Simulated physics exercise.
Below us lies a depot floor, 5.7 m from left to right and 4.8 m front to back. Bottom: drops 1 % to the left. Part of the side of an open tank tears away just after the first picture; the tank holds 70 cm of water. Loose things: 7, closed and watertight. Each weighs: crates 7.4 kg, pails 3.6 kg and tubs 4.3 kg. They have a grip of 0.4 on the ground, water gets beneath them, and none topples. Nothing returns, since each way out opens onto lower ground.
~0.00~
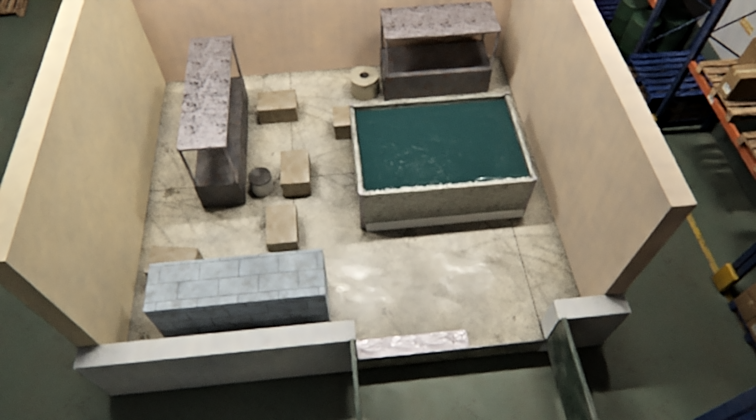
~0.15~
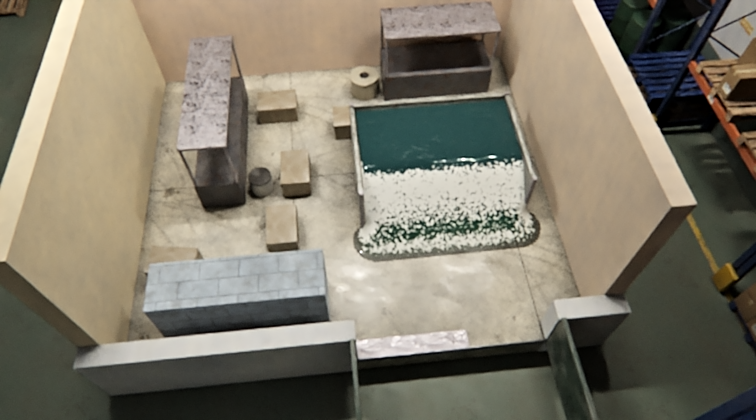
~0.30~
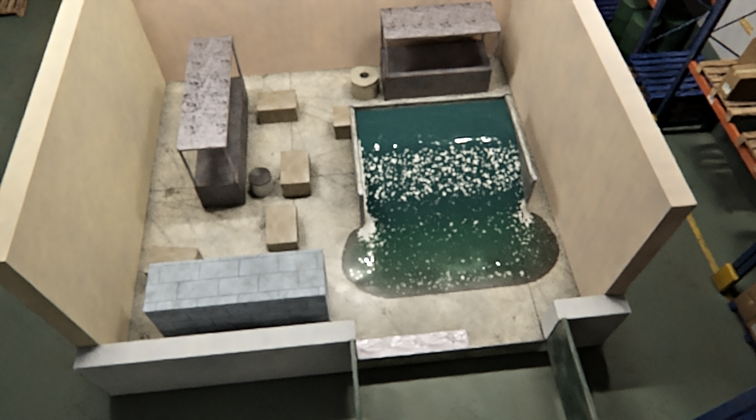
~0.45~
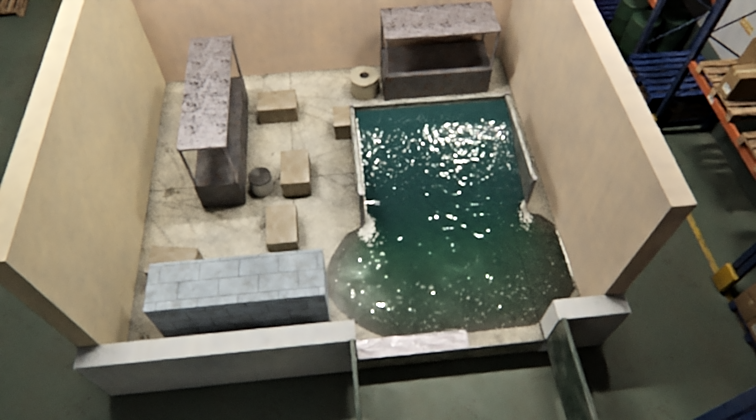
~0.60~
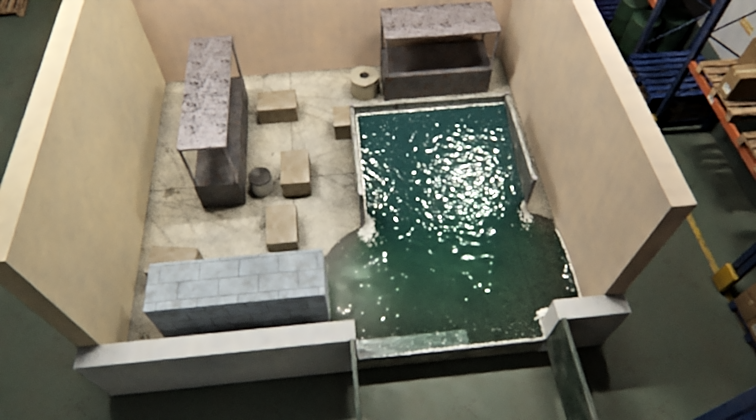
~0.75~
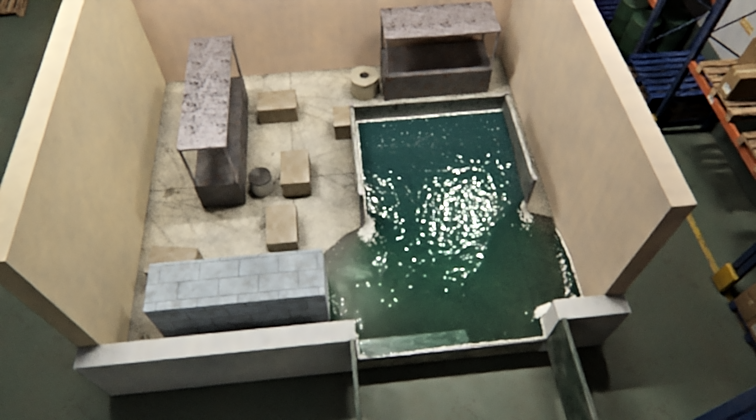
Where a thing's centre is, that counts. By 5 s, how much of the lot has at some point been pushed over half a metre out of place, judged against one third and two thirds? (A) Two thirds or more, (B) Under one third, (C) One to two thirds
B.
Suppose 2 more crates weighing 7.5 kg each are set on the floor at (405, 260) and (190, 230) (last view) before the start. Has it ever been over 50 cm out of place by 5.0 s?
In order: Greater and smaller.
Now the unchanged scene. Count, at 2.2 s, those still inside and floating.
0 at that moment.
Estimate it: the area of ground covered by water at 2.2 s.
I'd put it close to 10.5 m2.
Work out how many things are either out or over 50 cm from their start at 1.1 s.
My count gives 0.
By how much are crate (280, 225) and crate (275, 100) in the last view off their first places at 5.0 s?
First one 0 cm, second one 0 cm.
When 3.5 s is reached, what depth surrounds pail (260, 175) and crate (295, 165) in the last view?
Some 0 cm at the first, some 0 cm at the second.
After 1.1 s 0 of 7 are over 50 cm from their spots; 0 afloat.
After 2.2 s 0 of 7 are over 50 cm from their spots; 0 afloat.
After 3.5 s 0 of 7 are over 50 cm from their spots; 0 afloat.
After 5.0 s 1 of 7 are over 50 cm from their spots, and 1 have been at some point; 0 afloat.
